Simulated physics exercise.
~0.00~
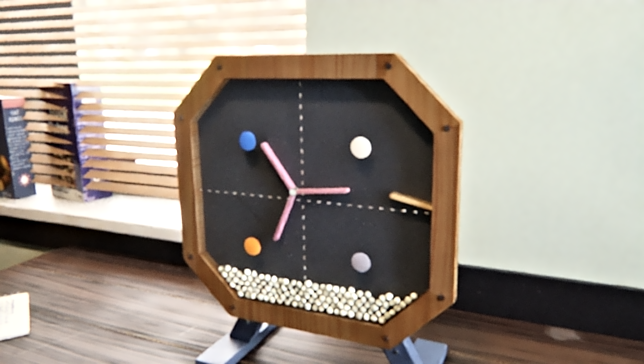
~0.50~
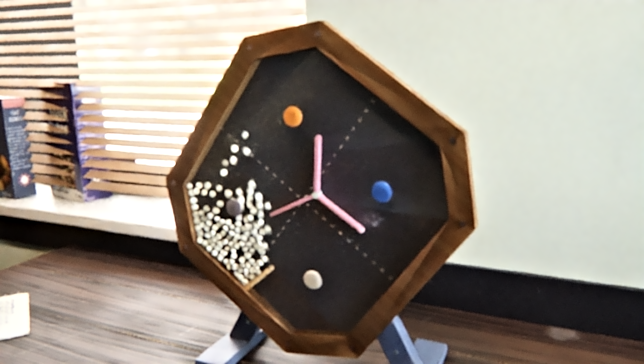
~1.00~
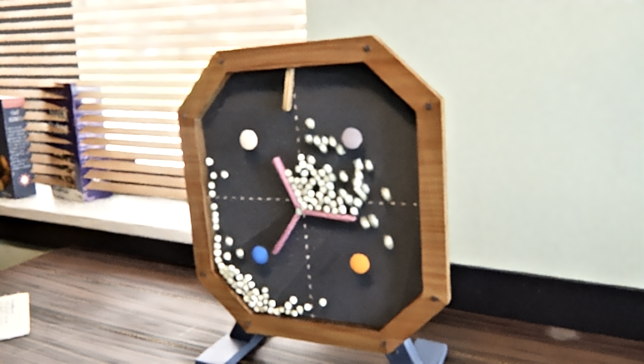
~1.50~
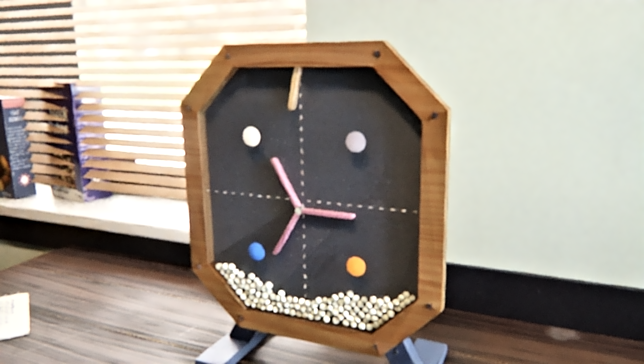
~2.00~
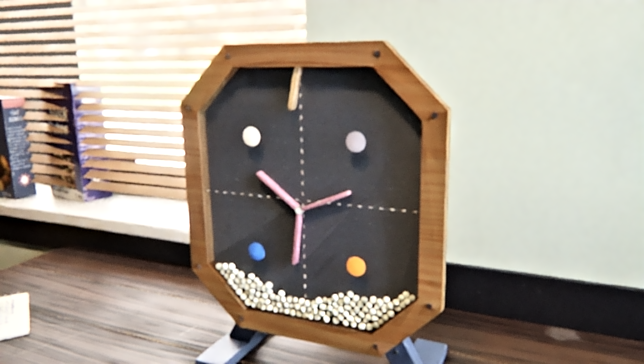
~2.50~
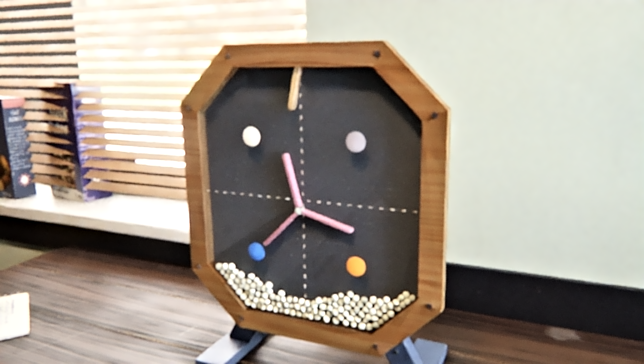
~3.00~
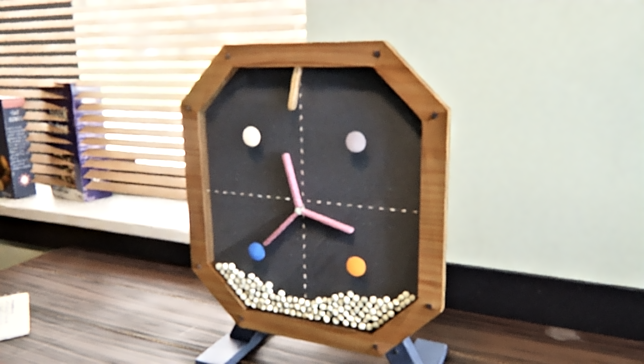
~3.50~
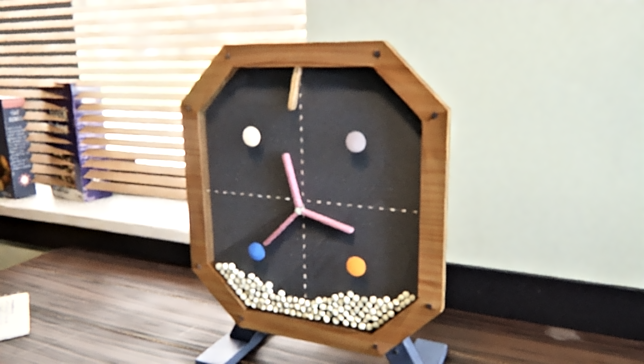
An eight-sided wooden box with a dark face turned three-quarters of the way round clockwise, tumbling its small pale pills and swinging its pink three-armed spinner, then stopped with the pills settled along the bottom, beneath the blue and orange stickers.
